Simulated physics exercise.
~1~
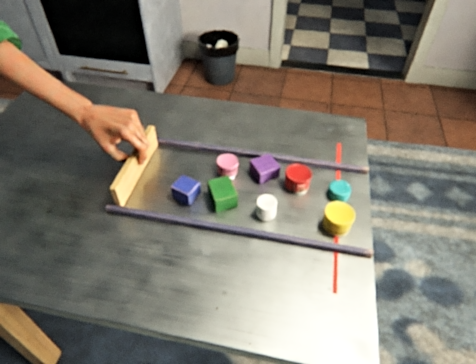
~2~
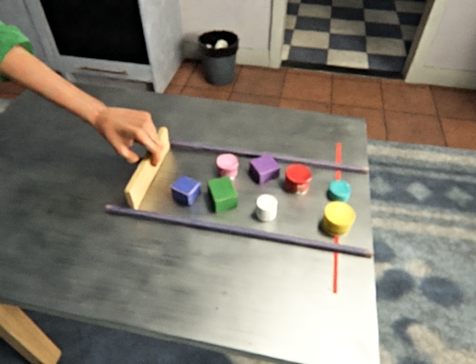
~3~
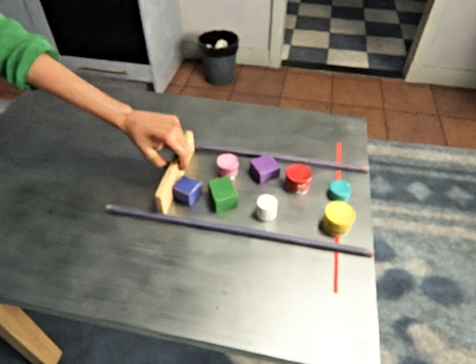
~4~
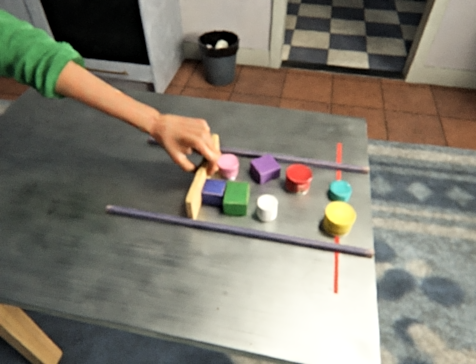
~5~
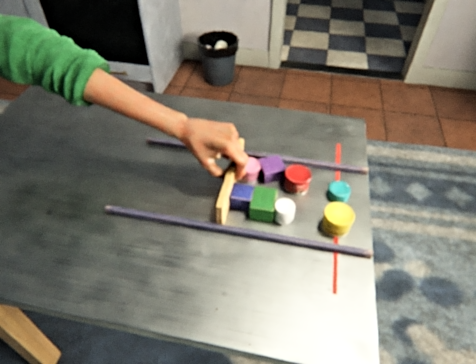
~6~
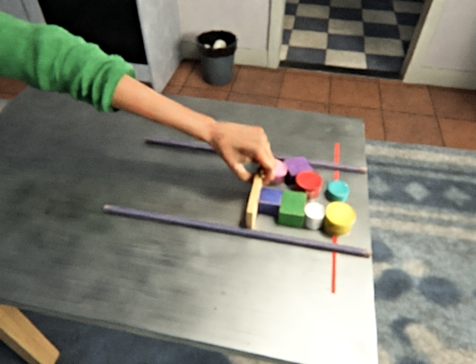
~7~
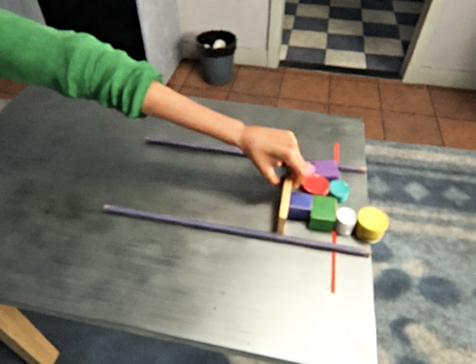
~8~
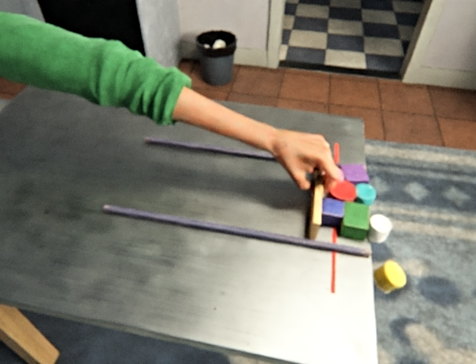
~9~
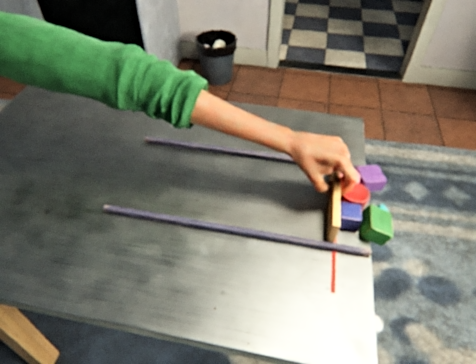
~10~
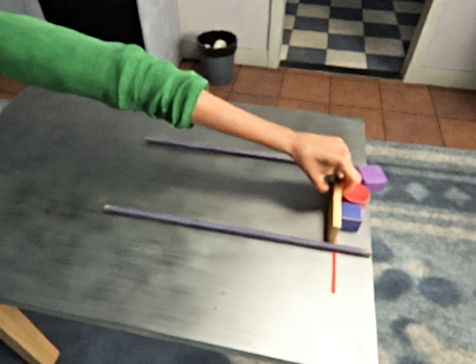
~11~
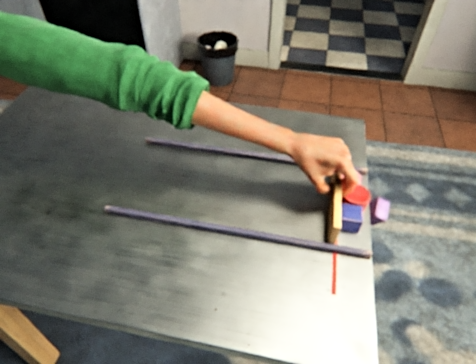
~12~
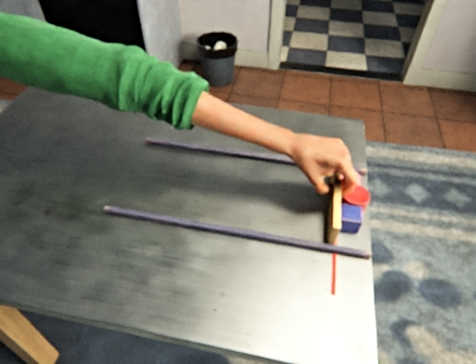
A hand pushing a wooden board rightward between two rails, sweeping small colourful objects together until several fall off the table edge.
